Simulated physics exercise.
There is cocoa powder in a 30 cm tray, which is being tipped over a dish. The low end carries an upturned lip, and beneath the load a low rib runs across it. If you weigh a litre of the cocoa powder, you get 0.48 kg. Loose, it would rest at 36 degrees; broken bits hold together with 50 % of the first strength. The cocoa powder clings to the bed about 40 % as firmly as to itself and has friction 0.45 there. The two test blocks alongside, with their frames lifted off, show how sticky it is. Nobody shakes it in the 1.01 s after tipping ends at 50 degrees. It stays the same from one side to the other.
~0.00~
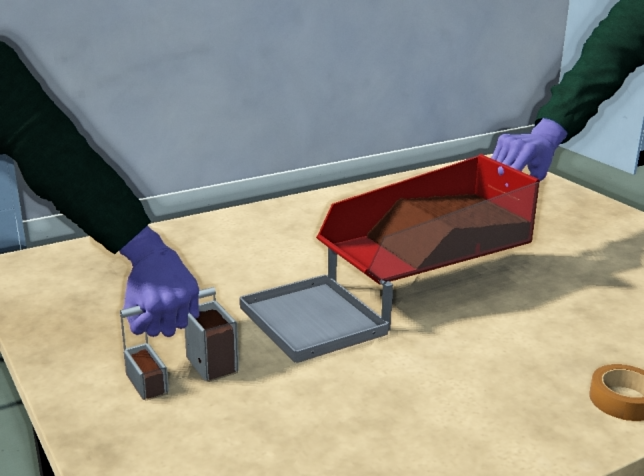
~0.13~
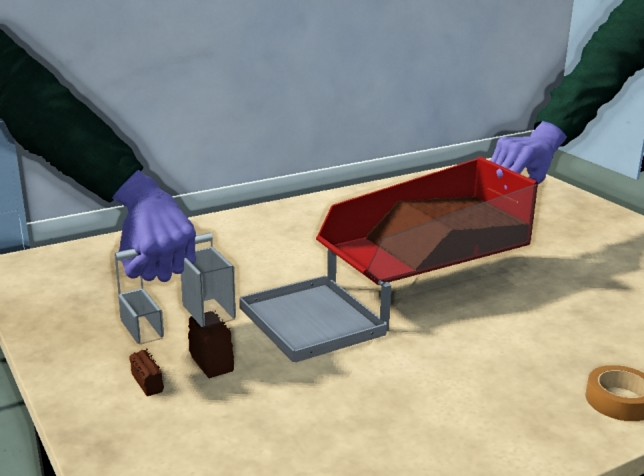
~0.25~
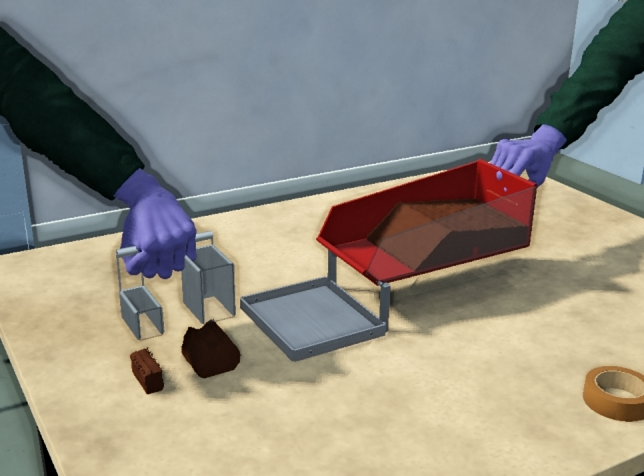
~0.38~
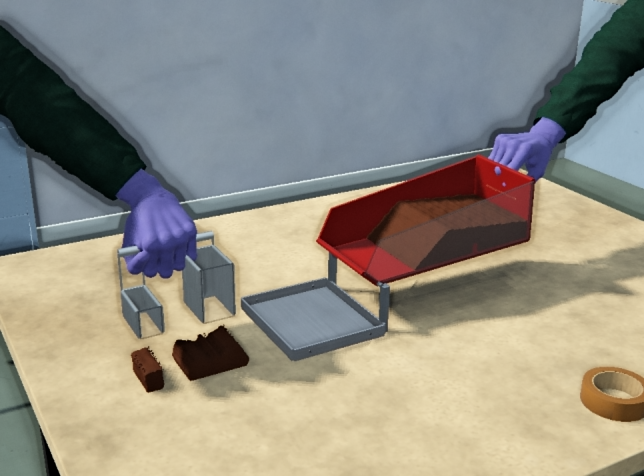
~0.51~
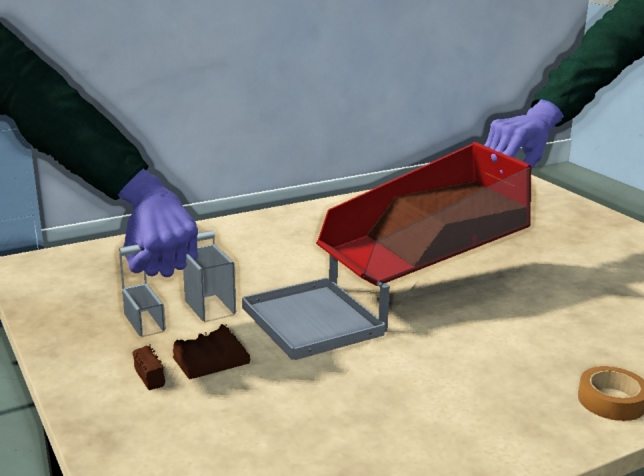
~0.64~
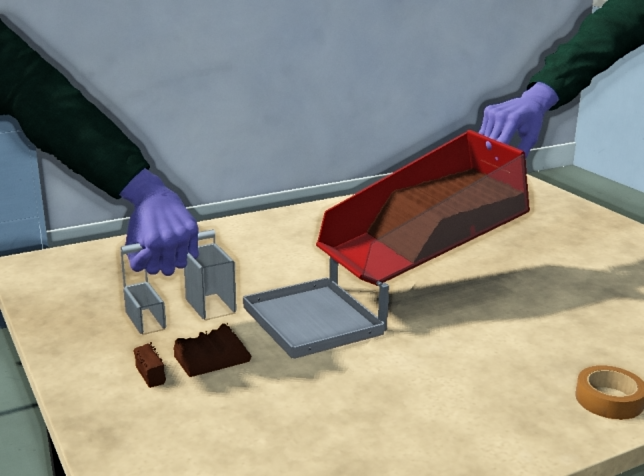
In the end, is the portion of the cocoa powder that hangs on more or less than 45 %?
Greater than 45 %.
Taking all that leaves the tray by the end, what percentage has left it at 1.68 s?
Close to 80 in a hundred.
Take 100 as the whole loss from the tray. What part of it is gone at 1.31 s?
Around 0 percent.
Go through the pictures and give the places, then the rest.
Top of the high end at (536, 182), tilt 0 degrees; foremost bit of the cocoa powder at (419, 267); block heights 3.4 cm, 7.3 cm (left to right), in the first picture.
Top of the high end at (534, 184), tilt 0 degrees; foremost bit of the cocoa powder at (417, 268); block heights 3.4 cm, 6.9 cm (left to right), in the second picture.
Top of the high end at (533, 187), tilt 0 degrees; foremost bit of the cocoa powder at (417, 269); block heights 3.4 cm, 5.3 cm (left to right), in the third picture.
Top of the high end at (531, 181), tilt 3 degrees; foremost bit of the cocoa powder at (416, 268); block heights 3.4 cm, 3.8 cm (left to right), in the fourth picture.
Top of the high end at (527, 168), tilt 8 degrees; foremost bit of the cocoa powder at (416, 264); block heights 3.4 cm, 3.6 cm (left to right), in the fifth picture.
Top of the high end at (521, 155), tilt 14 degrees; foremost bit of the cocoa powder at (414, 260); block heights 3.4 cm, 3.6 cm (left to right), in the sixth picture.
After 0.95 s, the tilt is 27 degrees and 100 % is on the bed.
After 1.31 s, the tilt is 43 degrees and 100 % is on the bed.
After 1.68 s, the tilt is 50 degrees and 66 % is on the bed.
After 2.04 s, the tilt is 50 degrees and 59 % is on the bed.
After 2.55 s, the tilt is 50 degrees and 59 % is on the bed.
